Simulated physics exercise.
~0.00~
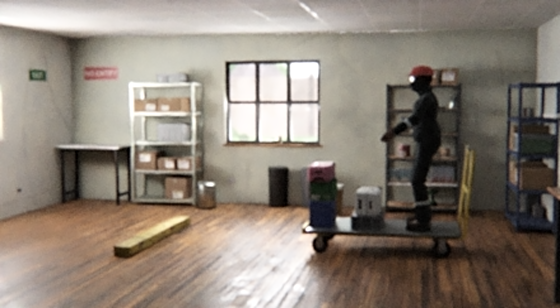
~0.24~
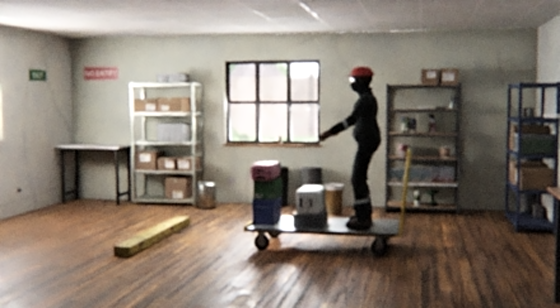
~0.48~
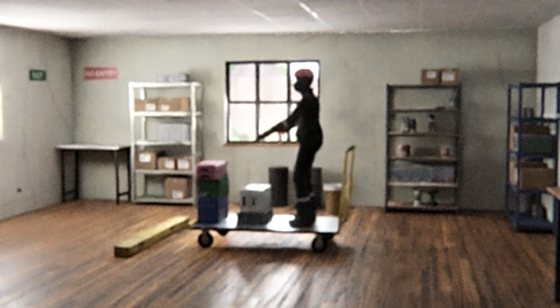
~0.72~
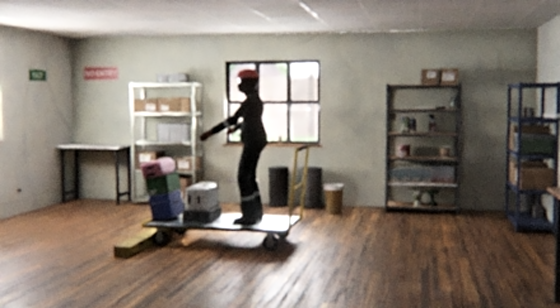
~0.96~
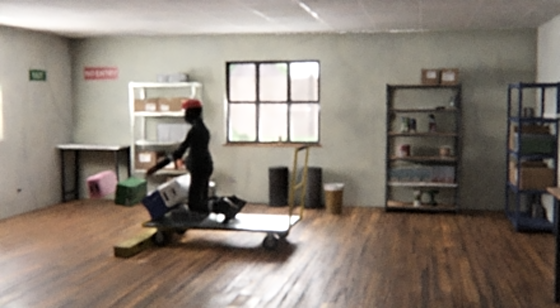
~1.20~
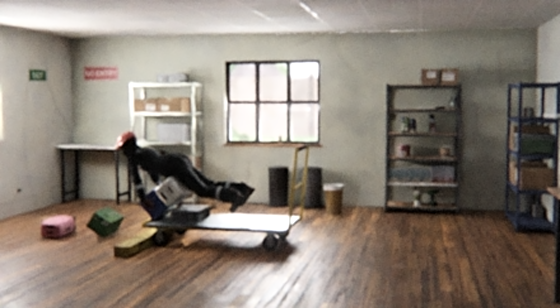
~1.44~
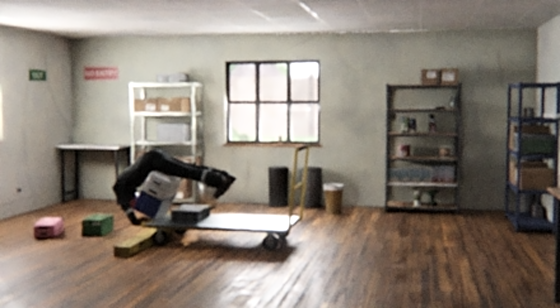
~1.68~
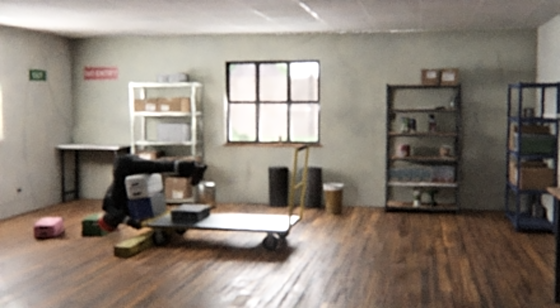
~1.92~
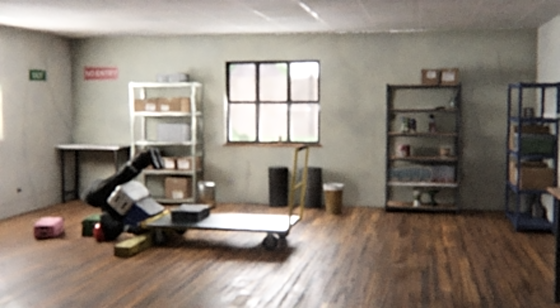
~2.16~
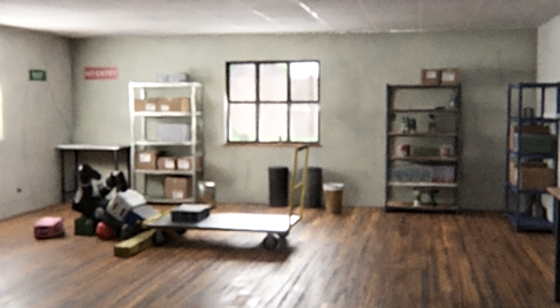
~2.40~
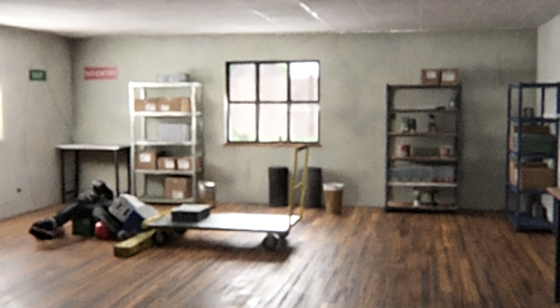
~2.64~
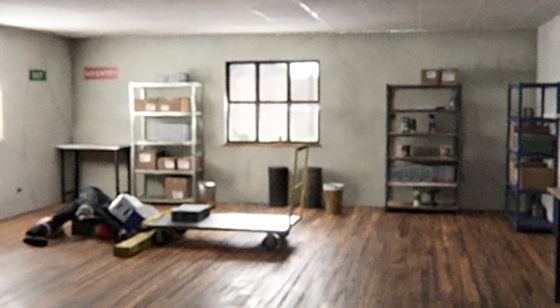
A dark-clothed figure in a red cap rides standing on a flatbed trolley rolling left across a wooden-floored storeroom, seen from the side by a still camera. Stacked pink, green and blue boxes sit at the trolley's front, with pale and grey ones behind; shelves and a window line the back wall. The trolley stops at a yellowish beam on the floor, and the stack topples forward. The rider drops low, pitches headfirst over the front and tumbles down, legs flipping up. The rider ends sprawled among the fallen boxes beyond the beam, while the grey crate stays aboard.
